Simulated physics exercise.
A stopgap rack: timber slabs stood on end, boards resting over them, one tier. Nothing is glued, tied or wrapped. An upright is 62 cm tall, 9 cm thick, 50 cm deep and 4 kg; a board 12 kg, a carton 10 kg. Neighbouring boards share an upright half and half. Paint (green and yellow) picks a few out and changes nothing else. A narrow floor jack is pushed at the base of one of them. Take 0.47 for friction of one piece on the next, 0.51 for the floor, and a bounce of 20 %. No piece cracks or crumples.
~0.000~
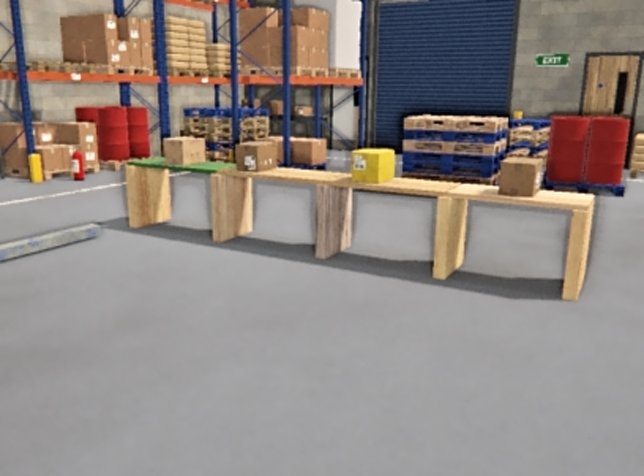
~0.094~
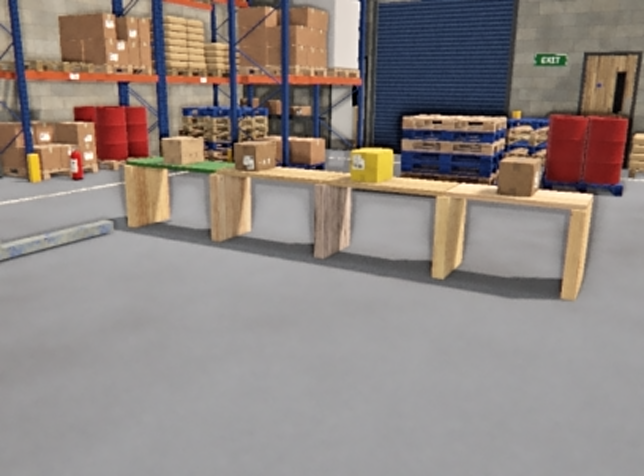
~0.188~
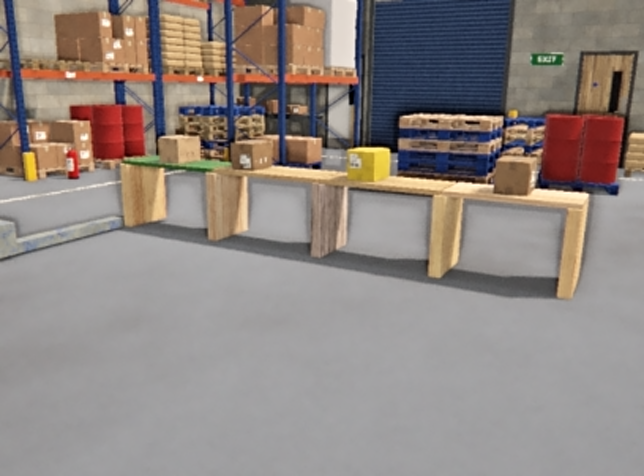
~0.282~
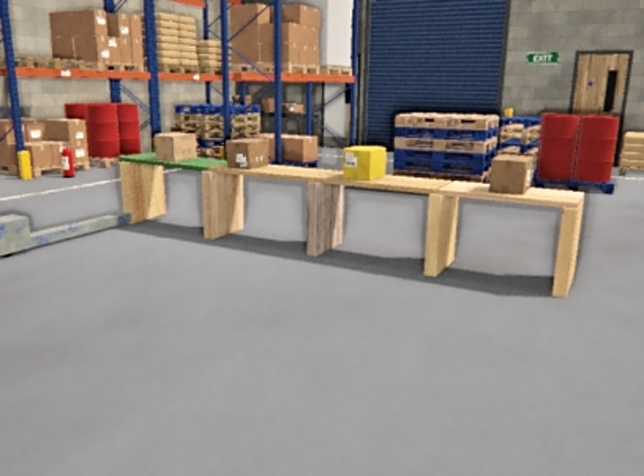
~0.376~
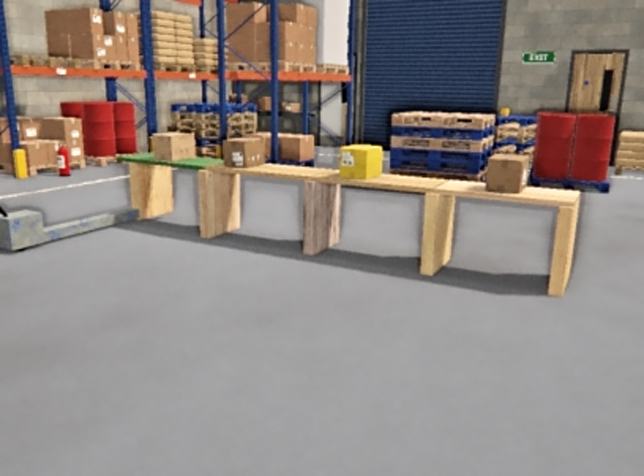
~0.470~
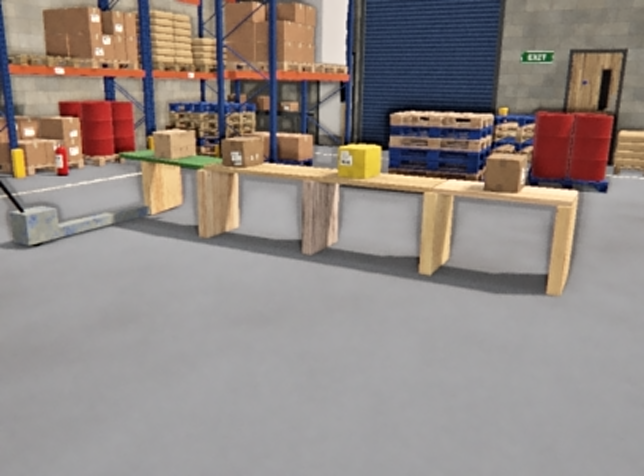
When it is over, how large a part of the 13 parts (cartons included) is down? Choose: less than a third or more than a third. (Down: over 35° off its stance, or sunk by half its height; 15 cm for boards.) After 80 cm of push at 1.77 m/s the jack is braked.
It comes to less than a third.
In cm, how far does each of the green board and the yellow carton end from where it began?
Green 50, yellow 0.
By 0.62 s, none of the 13 pieces down, 3 disturbed; green board moved 9 cm.
By 0.90 s, 2 of the 13 pieces down; green board tilted 43°, 10 cm lower.
By 1.22 s, 2 of the 13 pieces down; green board tilted 73°, 36 cm lower.
When it is over (2.6 s), 2 of the 13 pieces down; green board tilted 72°, 36 cm lower; yellow carton unmoved. That is 15 per cent. In pixels of the last frame, middles, green board near (196, 192), yellow carton near (360, 161).
